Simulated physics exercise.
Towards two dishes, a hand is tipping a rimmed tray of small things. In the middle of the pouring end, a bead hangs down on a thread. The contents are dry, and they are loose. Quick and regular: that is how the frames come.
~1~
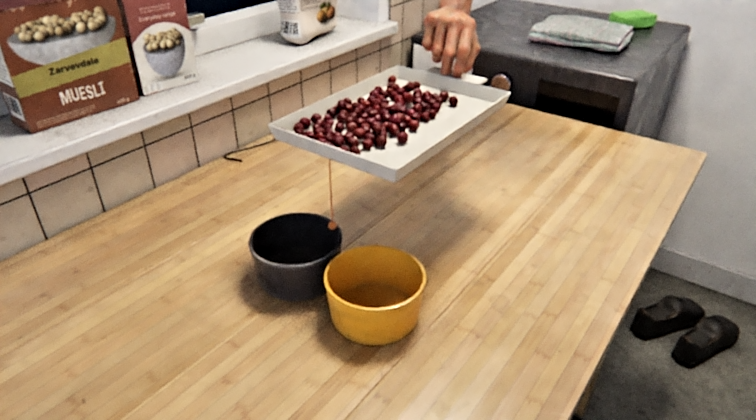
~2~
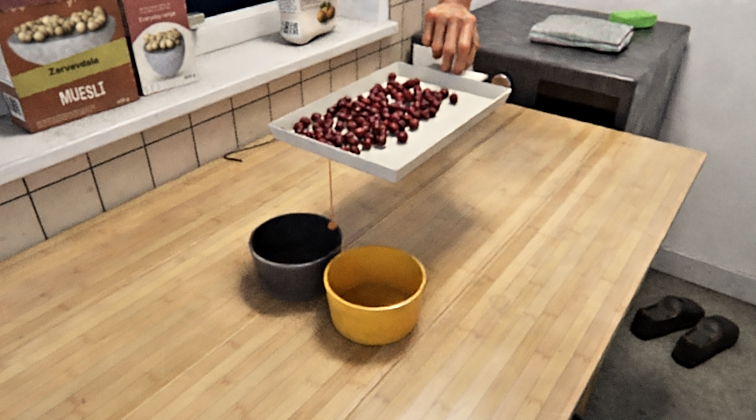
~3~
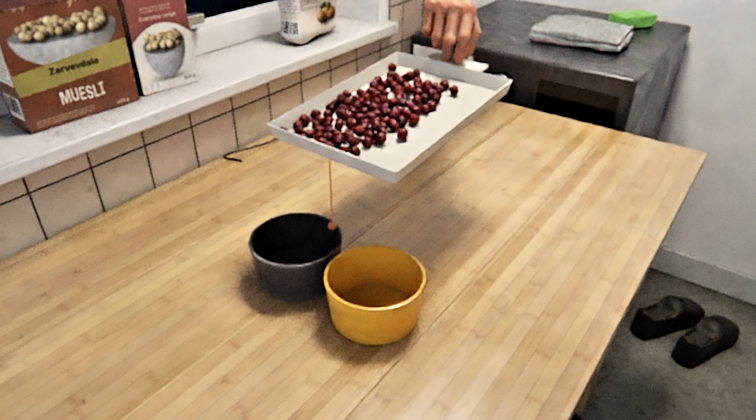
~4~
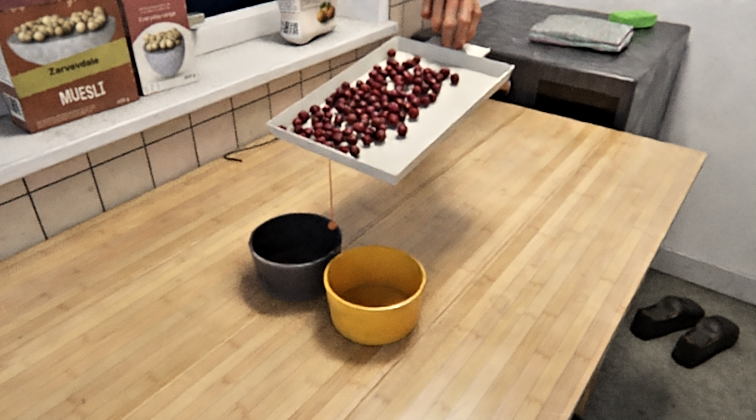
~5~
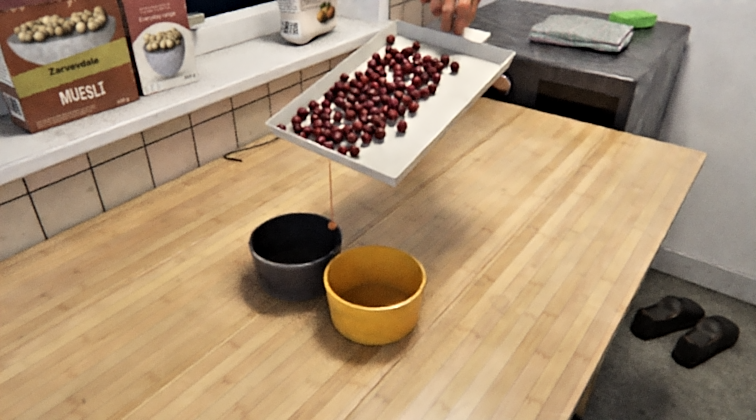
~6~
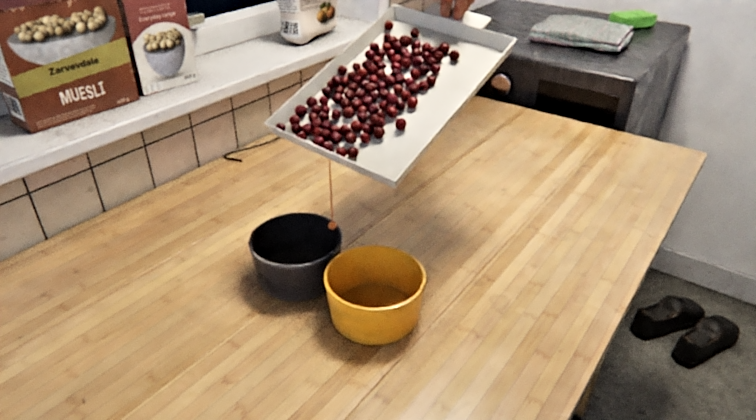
A hand at the far end of a white rimmed tray of dark red dried cherries raises that end steadily, tilting the tray more steeply toward the viewer, its near right corner lowest, while the cherries stay bunched. Below, on a pale wooden table seen from above, sit a dark grey dish at left and a mustard-yellow one at right, muesli boxes behind. The bead hangs on its thread, and the camera stays still.
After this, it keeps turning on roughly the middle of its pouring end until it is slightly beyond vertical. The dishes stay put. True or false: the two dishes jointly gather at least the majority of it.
True, they gather the majority.
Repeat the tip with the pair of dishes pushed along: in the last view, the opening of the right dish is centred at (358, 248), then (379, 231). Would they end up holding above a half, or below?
First place: Short of half; second place: Short of half.
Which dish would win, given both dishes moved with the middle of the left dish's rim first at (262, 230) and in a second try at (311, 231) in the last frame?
So: The one further right first, and the one further right second.
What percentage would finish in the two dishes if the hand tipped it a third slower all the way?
Roughly 80 in a hundred.
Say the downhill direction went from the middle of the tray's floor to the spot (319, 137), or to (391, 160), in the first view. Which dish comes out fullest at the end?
So, first the left-side one, then the right-side one.
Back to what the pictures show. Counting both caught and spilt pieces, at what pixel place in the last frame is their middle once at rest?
Centre at rest, last view: Approx. (352, 304).
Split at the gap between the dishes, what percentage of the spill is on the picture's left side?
Roughly 90 percent.
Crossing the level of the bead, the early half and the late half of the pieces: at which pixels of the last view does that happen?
Earlier half at (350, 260), later half at (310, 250).
Soon after the last picture, tray tipped steeply; all on the tray.
A little later, tray tipped right over; most on the tray; a small part in the right dish; a stray few in the air.
Later still, tray tipped past a quarter turn; about half in the right dish; about a quarter in the left dish; about a quarter outside both; a stray few in the air.
At rest, tray tipped past a quarter turn; about half in the right dish; about a quarter in the left dish; about a quarter outside both; a stray few in the air.
